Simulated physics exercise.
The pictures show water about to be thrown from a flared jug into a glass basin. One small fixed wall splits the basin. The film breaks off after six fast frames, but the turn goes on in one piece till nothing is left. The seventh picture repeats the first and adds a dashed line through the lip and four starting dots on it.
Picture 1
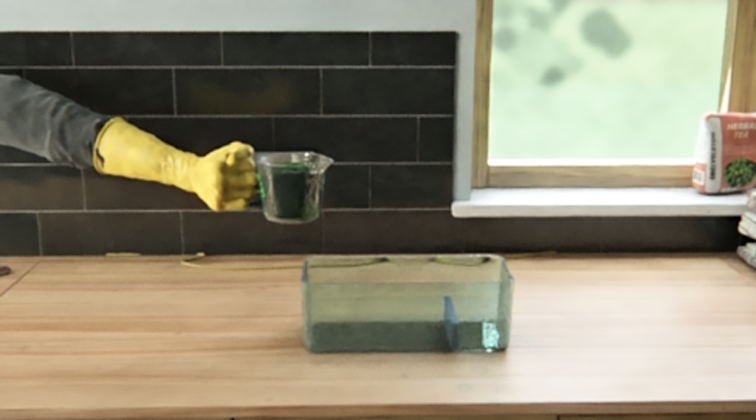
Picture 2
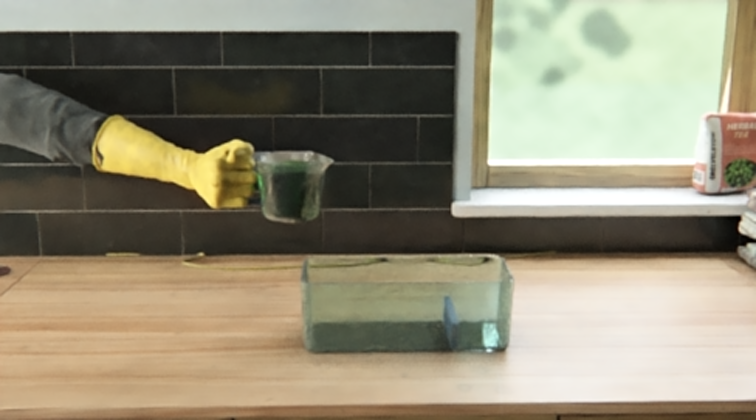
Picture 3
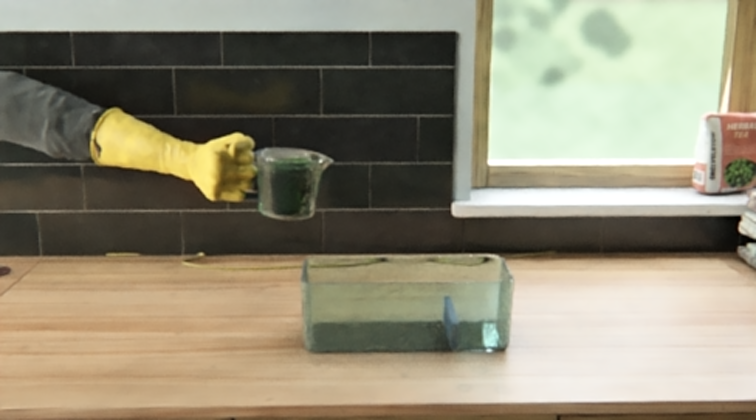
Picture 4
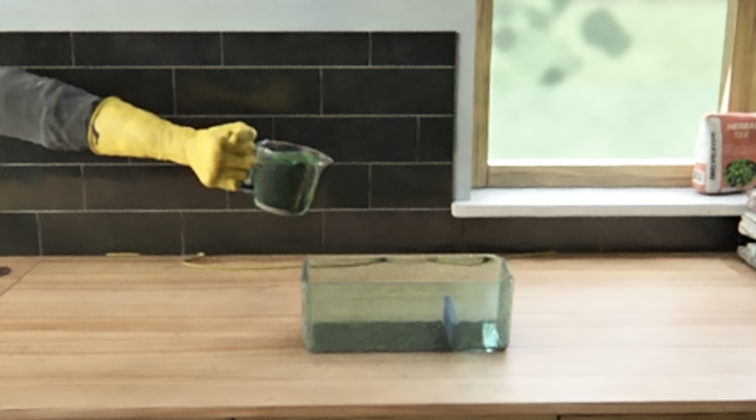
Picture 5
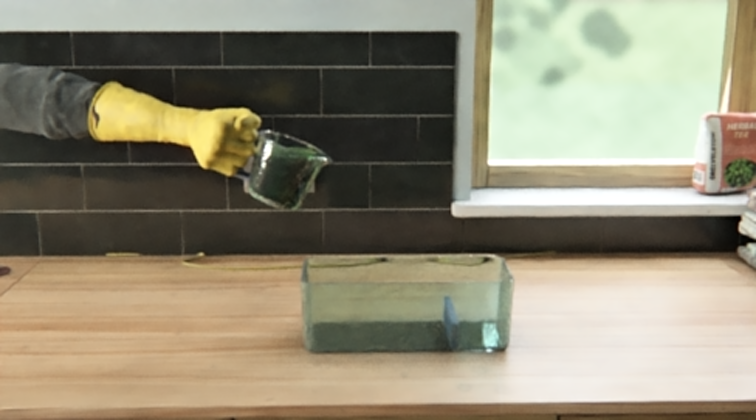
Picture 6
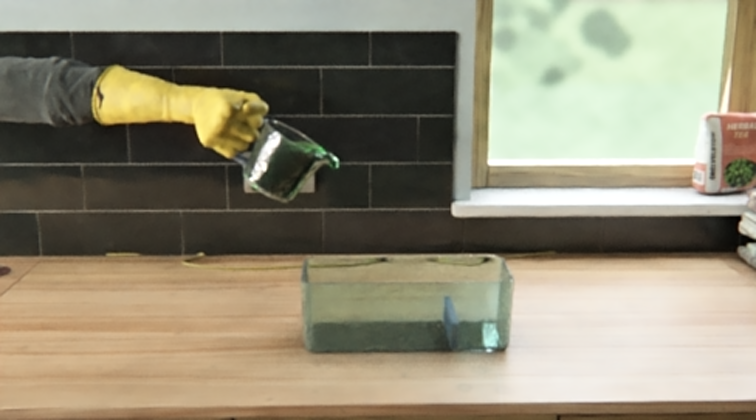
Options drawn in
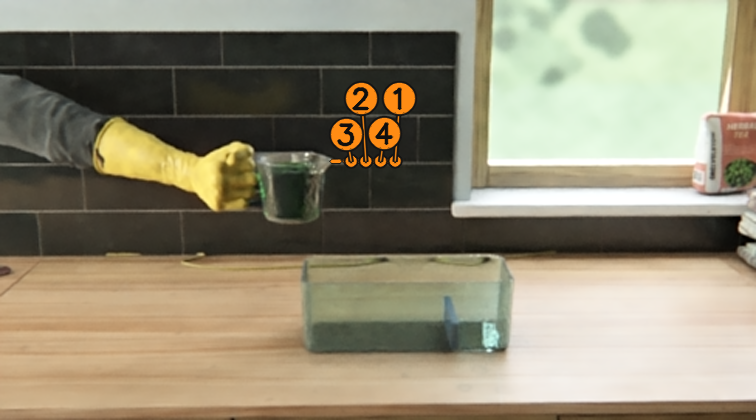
A yellow-gloved hand holds a glass jug, then tilts it right until water reaches over its lip.
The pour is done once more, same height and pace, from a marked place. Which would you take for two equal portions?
Place 4 does it best.
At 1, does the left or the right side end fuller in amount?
More ends on the right.
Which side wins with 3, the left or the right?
More ends on the left.
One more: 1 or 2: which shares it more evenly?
The answer is 1.
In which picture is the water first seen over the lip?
Picture 6.
On the marked copy, 1 at (395, 161); 2 at (365, 161); 3 at (351, 161); 4 at (380, 161).
With 1, about 26 % ends left of the wall and 70 % right of it; 4 % is lost outside.
With 2, about 87 % ends left of the wall and 9 % right of it; 4 % is lost outside.
With 3, about 89 % ends left of the wall and 7 % right of it; 4 % is lost outside.
With 4, about 50 % ends left of the wall and 46 % right of it; 3 % is lost outside.
